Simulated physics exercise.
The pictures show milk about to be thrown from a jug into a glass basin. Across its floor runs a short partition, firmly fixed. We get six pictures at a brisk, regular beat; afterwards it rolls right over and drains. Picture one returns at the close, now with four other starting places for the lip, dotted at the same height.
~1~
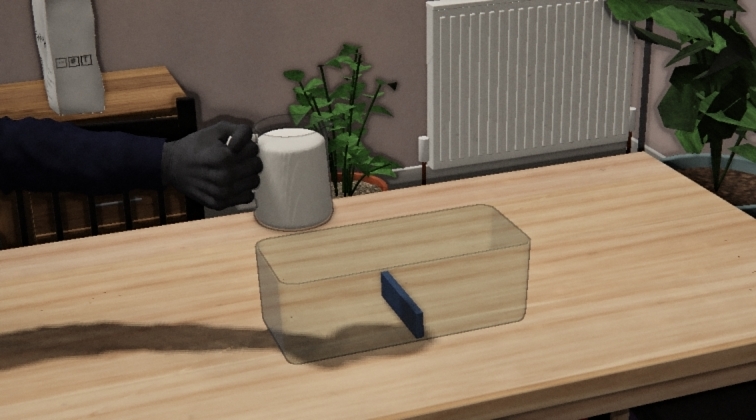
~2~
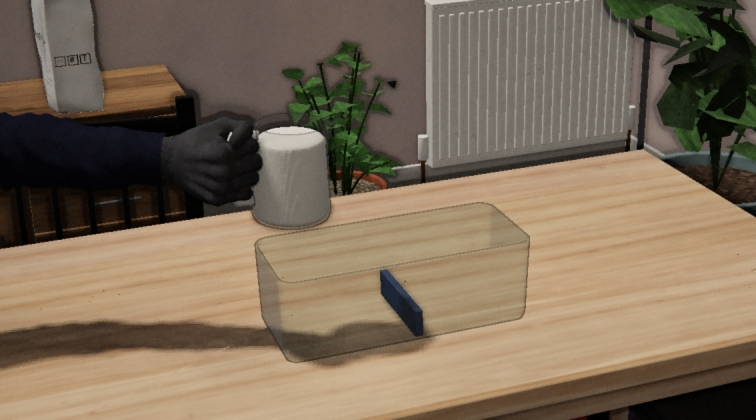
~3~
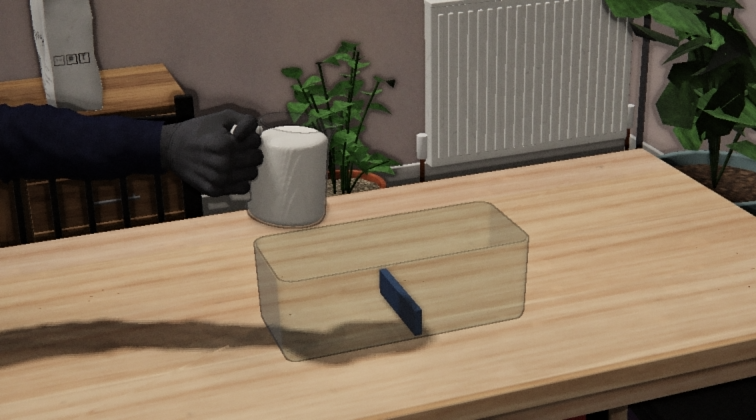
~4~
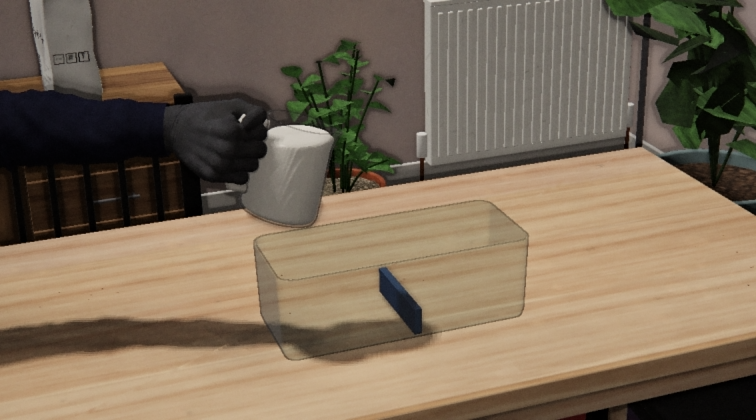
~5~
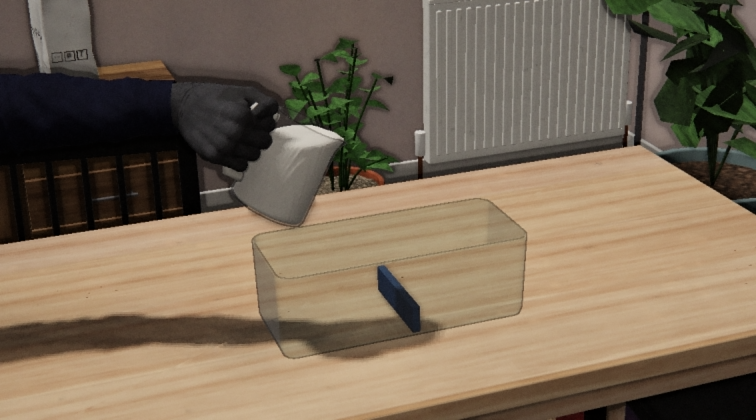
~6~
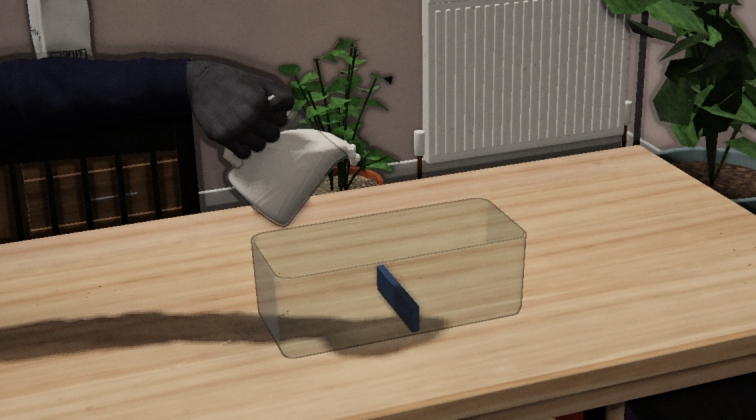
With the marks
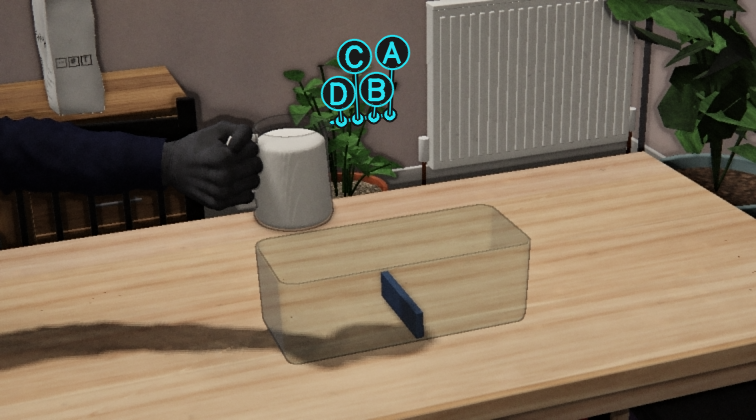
The footage shows a gloved hand holding a pale jug upright behind a clear basin with a short blue partition inside, then tilting it steadily to the right until a little white milk shows over its lip.
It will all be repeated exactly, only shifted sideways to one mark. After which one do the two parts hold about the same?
The answer is spot D.
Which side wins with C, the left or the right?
The right one.
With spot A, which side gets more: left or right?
The right one.
On the marked copy, A at (389, 114); B at (373, 116); C at (357, 119); D at (341, 121).
Choosing A, about 8 % ends left of the wall and 91 % right of it.
Choosing B, about 6 % ends left of the wall and 93 % right of it.
Choosing C, about 18 % ends left of the wall and 81 % right of it.
Choosing D, about 49 % ends left of the wall and 50 % right of it.
